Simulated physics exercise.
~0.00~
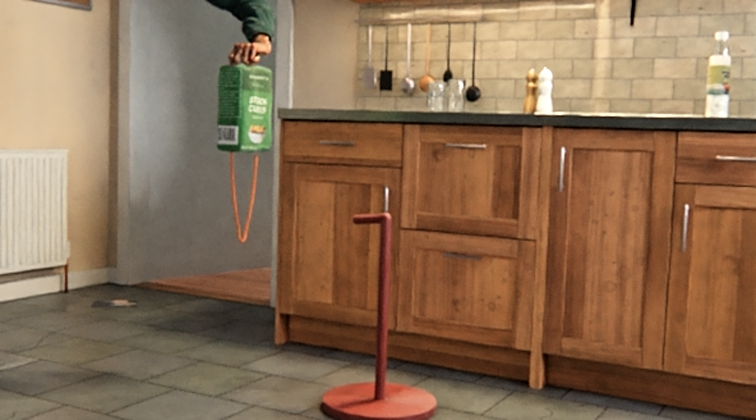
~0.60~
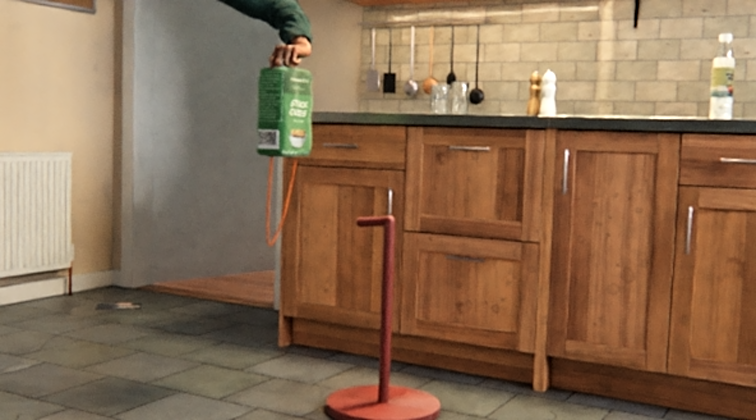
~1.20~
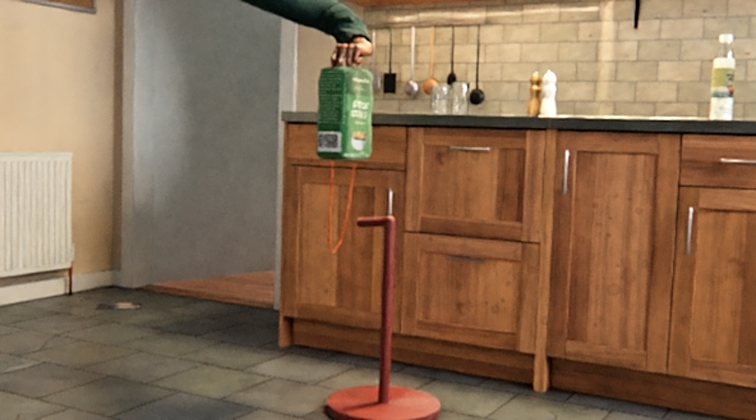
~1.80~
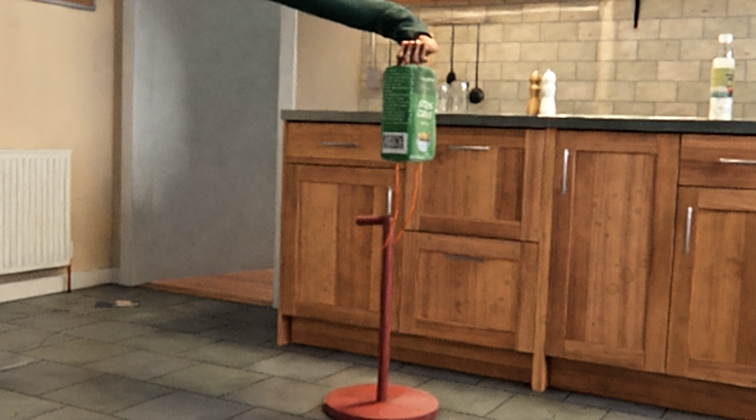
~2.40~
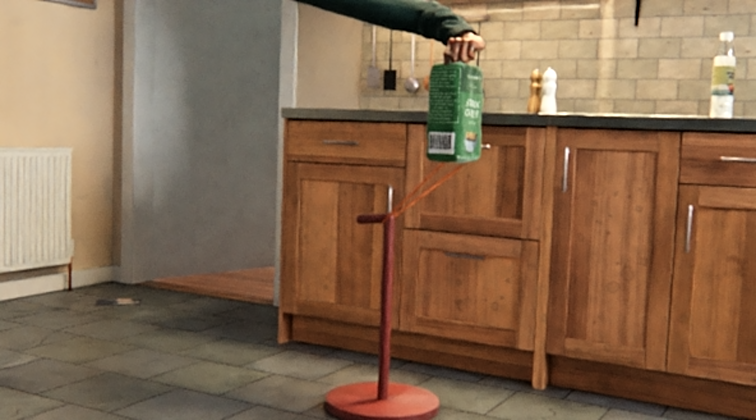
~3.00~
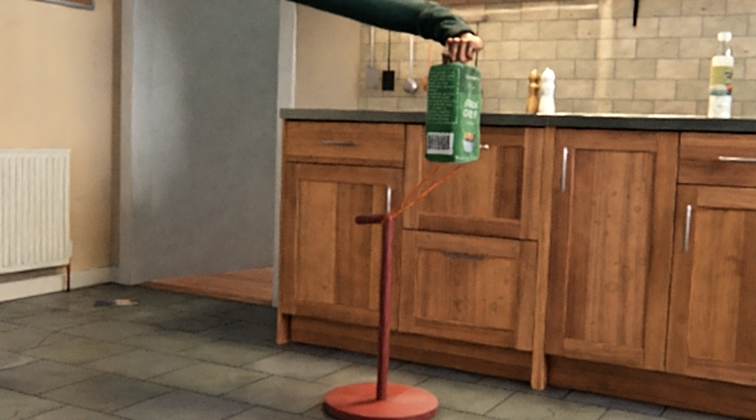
A green package with an orange loop hanging beneath it was carried rightward by a hand across a short red post in a kitchen, until the loop caught on the post's top bar and pulled tight, and the hand stopped just past it.
